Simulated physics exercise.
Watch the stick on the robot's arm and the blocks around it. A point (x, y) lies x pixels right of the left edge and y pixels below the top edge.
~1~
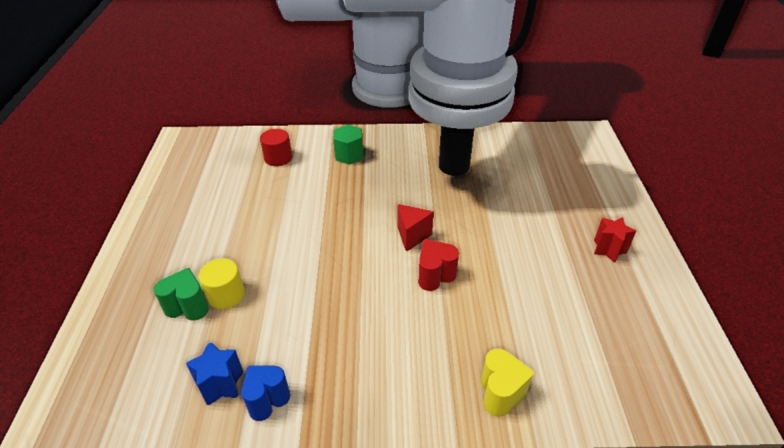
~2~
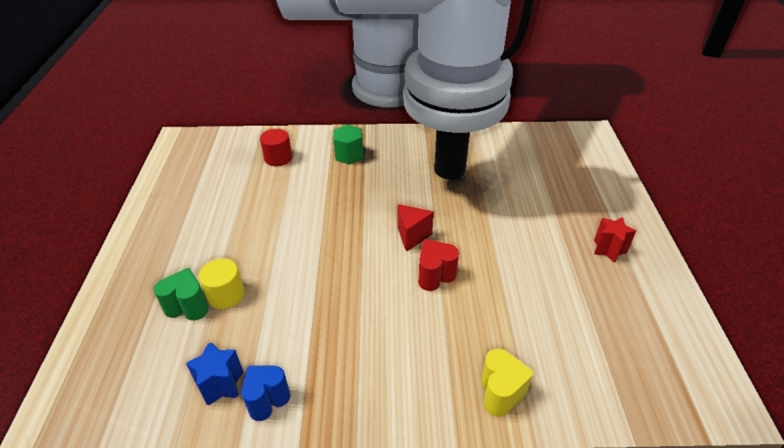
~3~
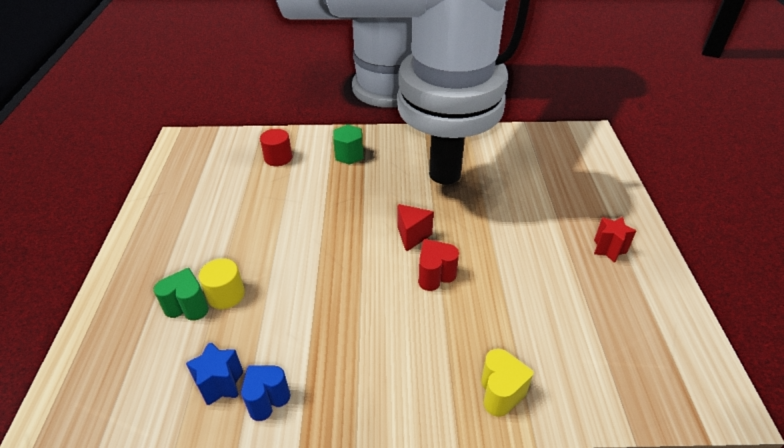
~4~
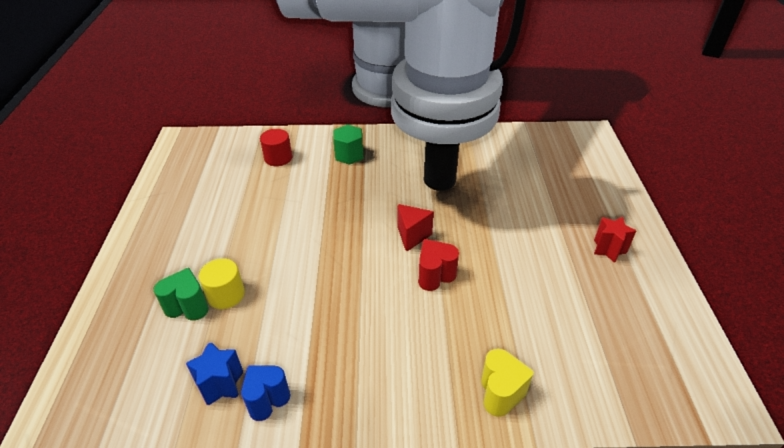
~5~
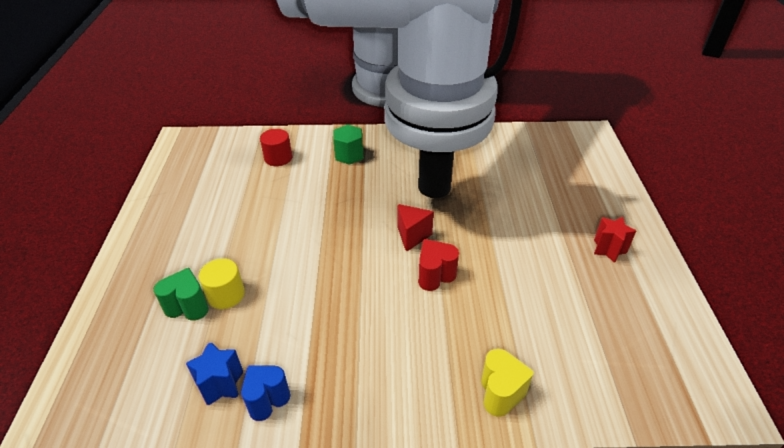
The robot's black stick moves slightly left and down near still red blocks.
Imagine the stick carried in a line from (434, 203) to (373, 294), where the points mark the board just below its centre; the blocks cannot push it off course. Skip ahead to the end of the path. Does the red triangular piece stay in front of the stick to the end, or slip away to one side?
I'd say it is still being pushed.
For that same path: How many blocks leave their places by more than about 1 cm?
1 block.
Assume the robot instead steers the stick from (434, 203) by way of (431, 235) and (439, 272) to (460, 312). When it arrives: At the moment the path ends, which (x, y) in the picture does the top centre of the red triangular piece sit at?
I'd place it at (404, 229), taking the centre of its top.
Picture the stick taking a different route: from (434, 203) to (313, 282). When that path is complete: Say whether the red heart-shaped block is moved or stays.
Once the path ends, it is where it was.
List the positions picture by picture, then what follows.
Stick's lower end (454, 167); red triangular piece (413, 214); red heart-shaped block (437, 253), in the first picture.
Stick (450, 170); blocks still, in the second picture.
Stick (445, 175); blocks still, in the third picture.
Stick (440, 181); blocks still, in the fourth picture.
Stick (434, 188); red triangular piece (413, 214); red heart-shaped block (437, 253), in the fifth picture.
What follows on the original path. One third of the way, stick (416, 215); red triangular piece (404, 226).
Two thirds of the way, stick (396, 245); red triangular piece (381, 258).
At the end, stick (373, 279); red triangular piece (356, 294); red heart-shaped block still.
